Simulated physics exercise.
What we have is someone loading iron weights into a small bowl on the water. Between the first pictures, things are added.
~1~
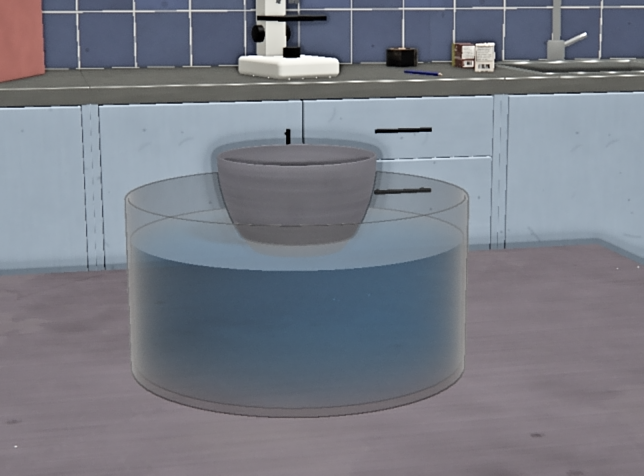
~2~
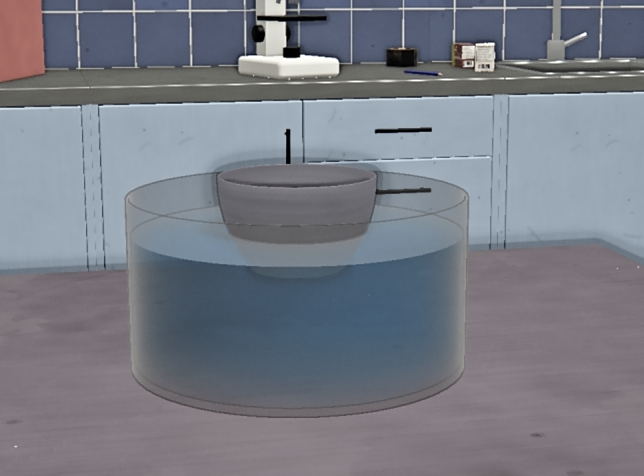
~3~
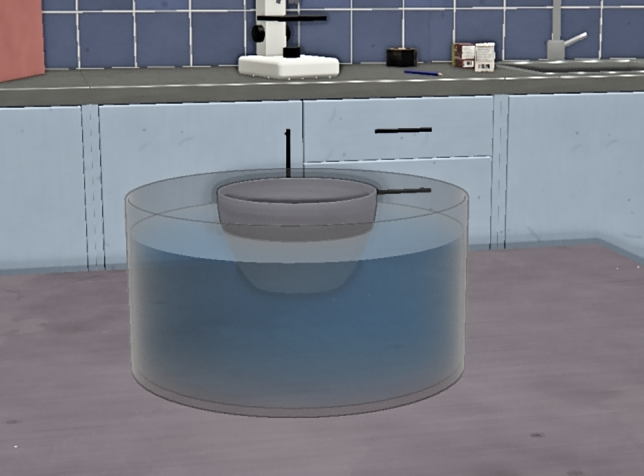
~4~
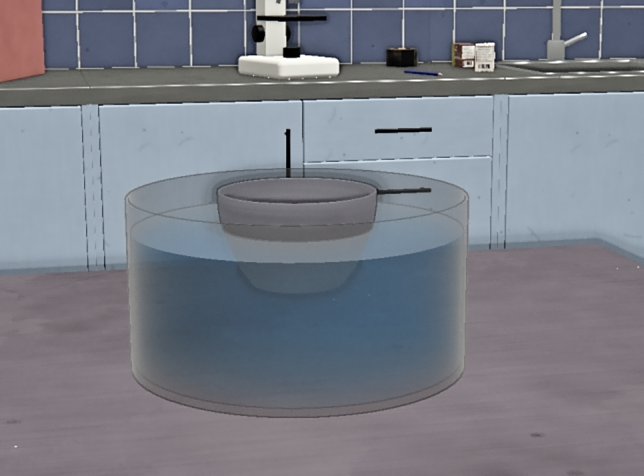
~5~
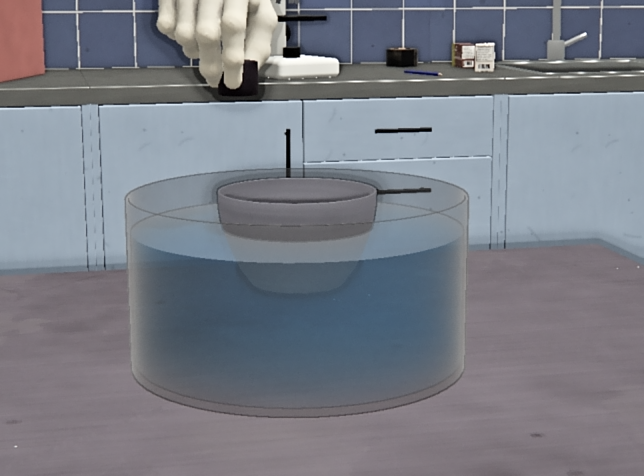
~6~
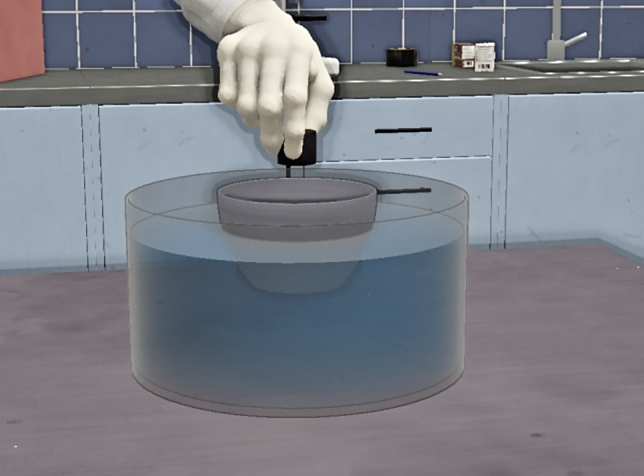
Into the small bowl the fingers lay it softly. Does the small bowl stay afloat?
Yes.
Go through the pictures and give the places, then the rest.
The first frame shows small bowl (297, 157) empty; most of its side above the surface.
The second frame shows small bowl (297, 177) with one aboard; about two thirds of its side above the surface.
The third frame shows small bowl (297, 192) with two aboard; about a third of its side above the surface.
The fourth frame shows small bowl (297, 192) with two aboard; about a third of its side above the surface.
The fifth frame shows small bowl (297, 192) with two aboard; about a third of its side above the surface; the next iron weight in the hand at (238, 78).
The sixth frame shows small bowl (297, 192) with two aboard; about a third of its side above the surface; the next iron weight in the hand at (297, 147).
Soon after, the iron weight is in and the small bowl dips.
Later, it steadies; about a fifth of its side above the surface.
In the end, the small bowl floats; about a fifth of its side above the surface.
